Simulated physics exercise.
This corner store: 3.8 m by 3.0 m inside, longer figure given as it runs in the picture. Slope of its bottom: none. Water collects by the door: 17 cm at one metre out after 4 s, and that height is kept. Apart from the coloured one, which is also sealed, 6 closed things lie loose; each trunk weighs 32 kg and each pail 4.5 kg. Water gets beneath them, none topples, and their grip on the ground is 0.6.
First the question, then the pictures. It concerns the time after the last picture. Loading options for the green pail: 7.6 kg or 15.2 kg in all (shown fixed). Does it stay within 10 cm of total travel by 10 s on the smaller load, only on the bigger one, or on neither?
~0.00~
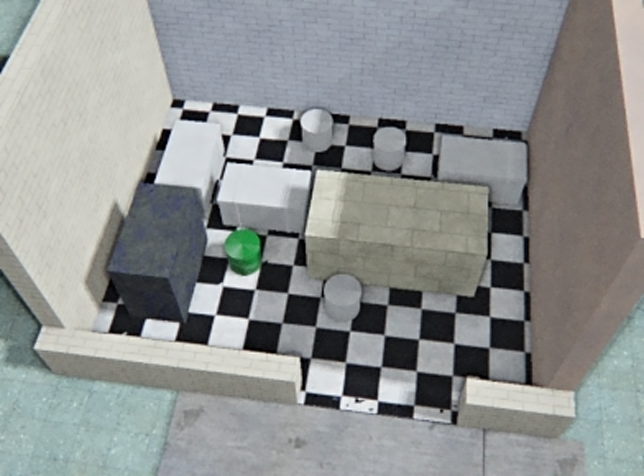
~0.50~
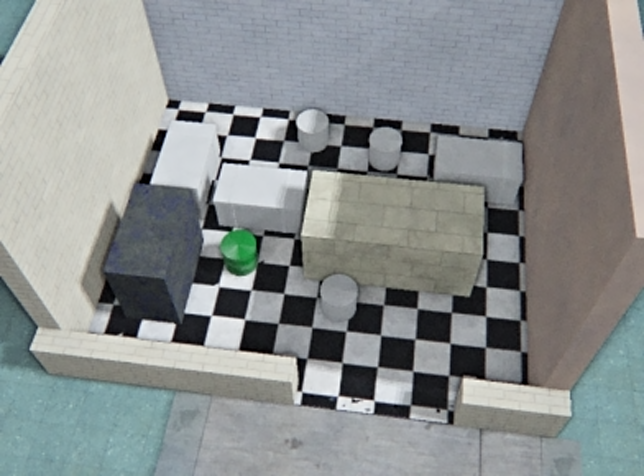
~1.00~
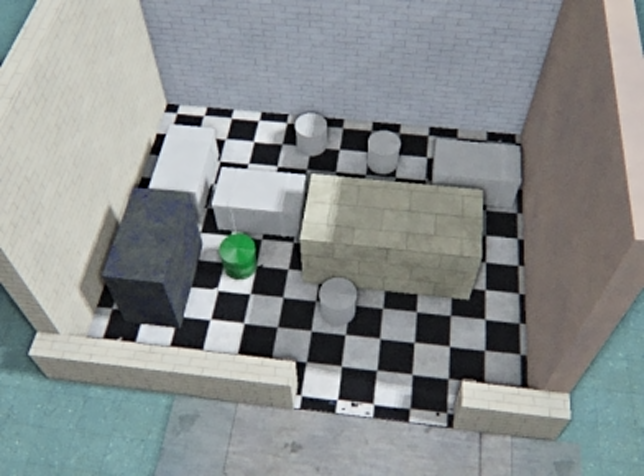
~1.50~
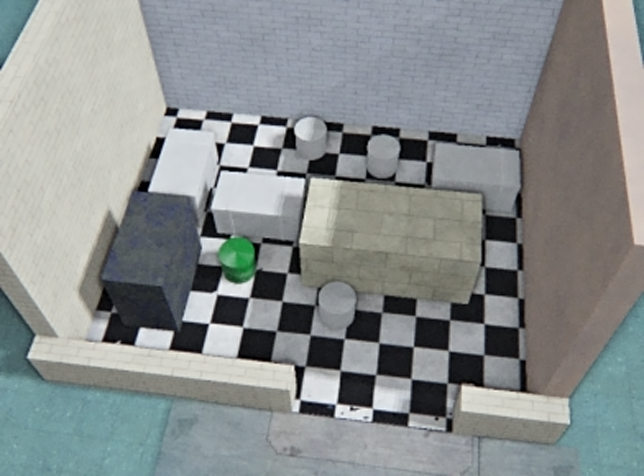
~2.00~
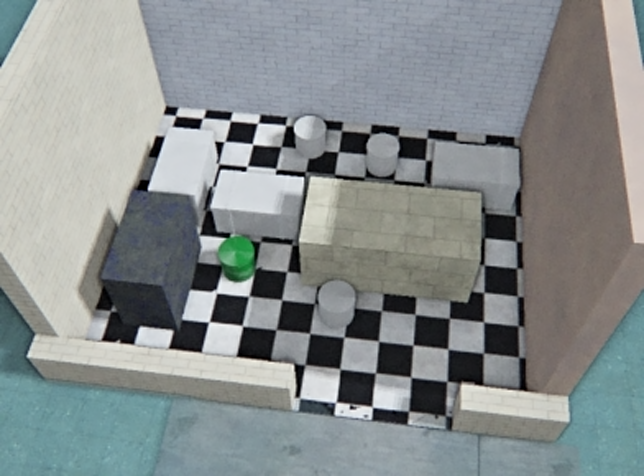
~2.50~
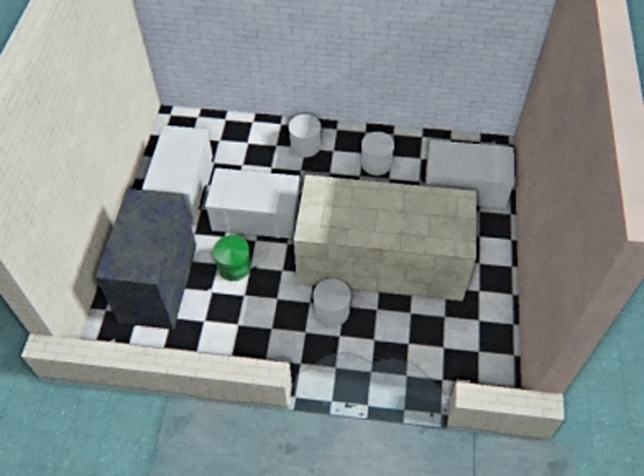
Watching this, only the bigger ballast does the job.
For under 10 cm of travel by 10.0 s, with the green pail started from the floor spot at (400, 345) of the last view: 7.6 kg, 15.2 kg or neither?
Short answer: Heavier load only.
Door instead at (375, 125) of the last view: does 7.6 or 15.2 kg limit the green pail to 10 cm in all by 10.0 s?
In that case only the higher weight holds it.
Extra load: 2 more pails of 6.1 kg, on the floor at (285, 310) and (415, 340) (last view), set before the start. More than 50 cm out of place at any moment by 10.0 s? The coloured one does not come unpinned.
Those two come out over the line and over the line, in that order.
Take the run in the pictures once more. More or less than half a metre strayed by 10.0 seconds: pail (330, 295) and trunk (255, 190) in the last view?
Respectively: Threshold exceeded and threshold not reached.
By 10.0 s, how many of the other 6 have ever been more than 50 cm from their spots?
Total: 1.
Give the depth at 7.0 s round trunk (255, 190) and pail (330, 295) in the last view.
Roughly 5 and 8 cm.
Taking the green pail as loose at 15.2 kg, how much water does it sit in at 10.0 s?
11 cm, roughly.
After 3.5 s the green pail would be 0 cm from its start with 7.6 kg and 0 cm from its start with 15.2 kg; 0 cm of water round it then.
After 4.5 s the green pail would be 0 cm from its start with 7.6 kg and 0 cm from its start with 15.2 kg; 2 cm of water round it then.
After 7.0 s the green pail would be 11 cm from its start with 7.6 kg and 0 cm from its start with 15.2 kg; 9 cm of water round it then.
After 10.0 s the green pail would be 78 cm from its start with 7.6 kg and 0 cm from its start with 15.2 kg; 11 cm of water round it then.
